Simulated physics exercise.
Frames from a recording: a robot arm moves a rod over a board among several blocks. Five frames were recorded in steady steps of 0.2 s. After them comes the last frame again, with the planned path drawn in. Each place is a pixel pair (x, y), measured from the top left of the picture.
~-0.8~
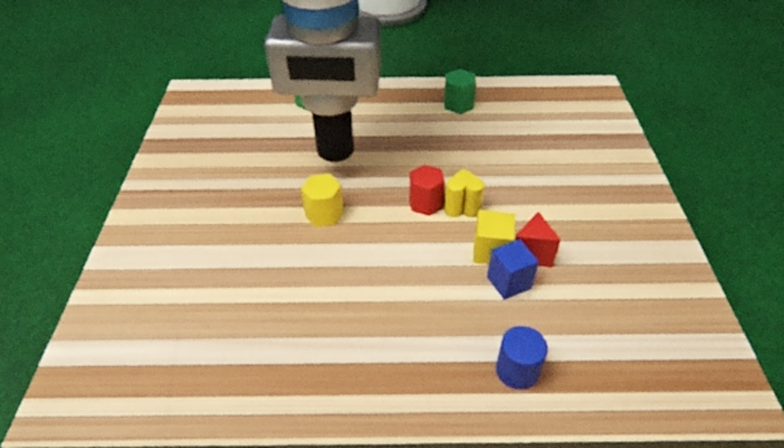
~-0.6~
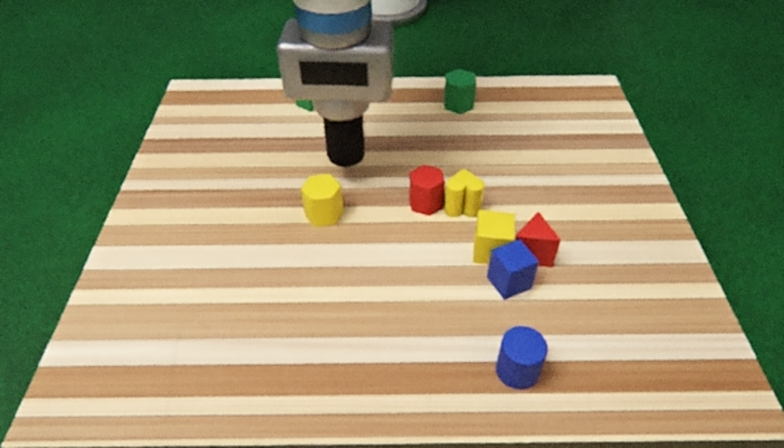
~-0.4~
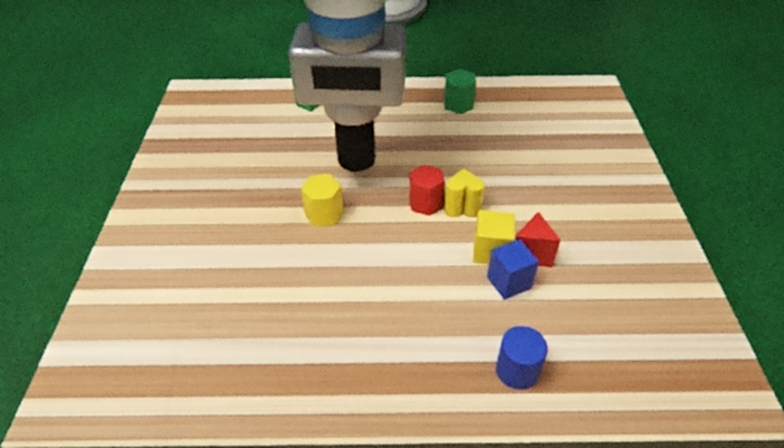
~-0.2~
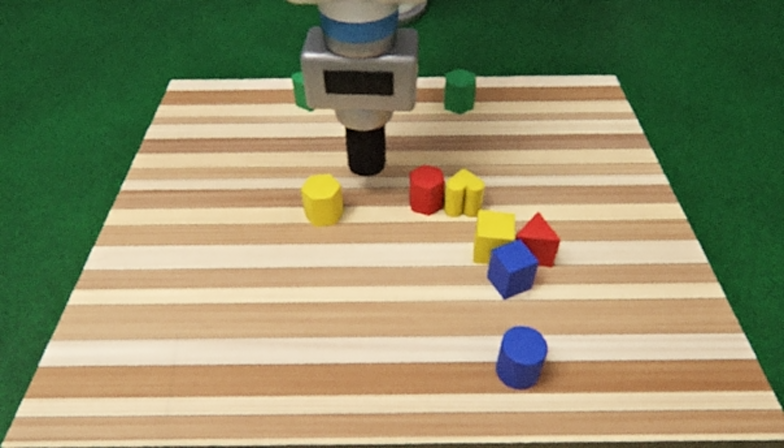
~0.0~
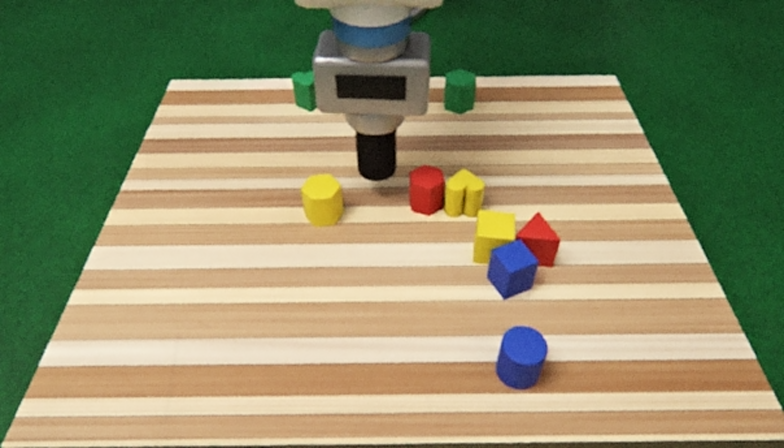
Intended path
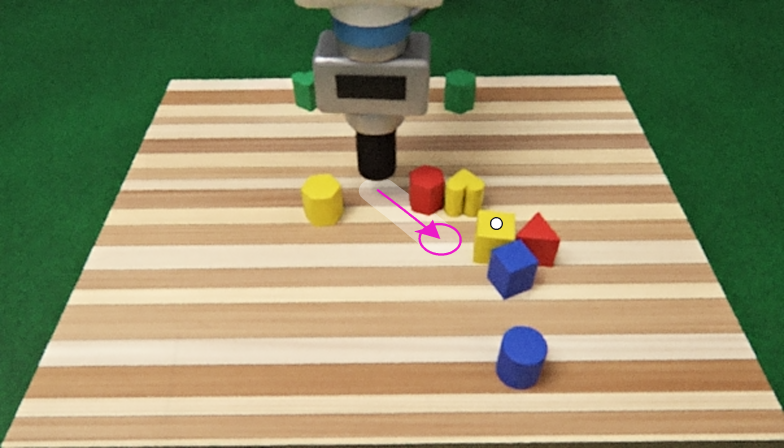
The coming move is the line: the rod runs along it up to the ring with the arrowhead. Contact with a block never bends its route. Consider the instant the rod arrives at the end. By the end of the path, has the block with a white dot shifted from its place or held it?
It keeps its position.
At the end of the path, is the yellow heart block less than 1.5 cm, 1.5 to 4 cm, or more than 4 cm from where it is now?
Between 1.5 and 4 cm.
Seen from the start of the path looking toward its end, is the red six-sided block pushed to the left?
Yes
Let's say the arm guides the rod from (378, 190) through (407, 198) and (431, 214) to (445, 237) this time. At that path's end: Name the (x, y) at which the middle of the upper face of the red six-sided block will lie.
That would be at about pixel (486, 207).
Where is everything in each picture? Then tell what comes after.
The first picture shows tip of the rod (336, 152), middles of tops, red six-sided block (427, 176), yellow heart block (465, 180), yellow square (496, 224).
The second picture shows rod (346, 156), nothing pushed.
The third picture shows rod (357, 161), nothing pushed.
The fourth picture shows rod (367, 165), nothing pushed.
The fifth picture shows rod (377, 170), red six-sided block (427, 176), yellow heart block (465, 180), yellow square (496, 224).
The line goes from (378, 190) directly to (440, 239); the dot is on the yellow square.
The first path, step by step. Halfway along, rod (409, 193); red six-sided block (445, 180); yellow heart block (478, 184), turned 25° anticlockwise.
At the end, rod (442, 219); red six-sided block (453, 181), turned 35° anticlockwise; yellow heart block (485, 184), turned 20° anticlockwise; yellow square unmoved.
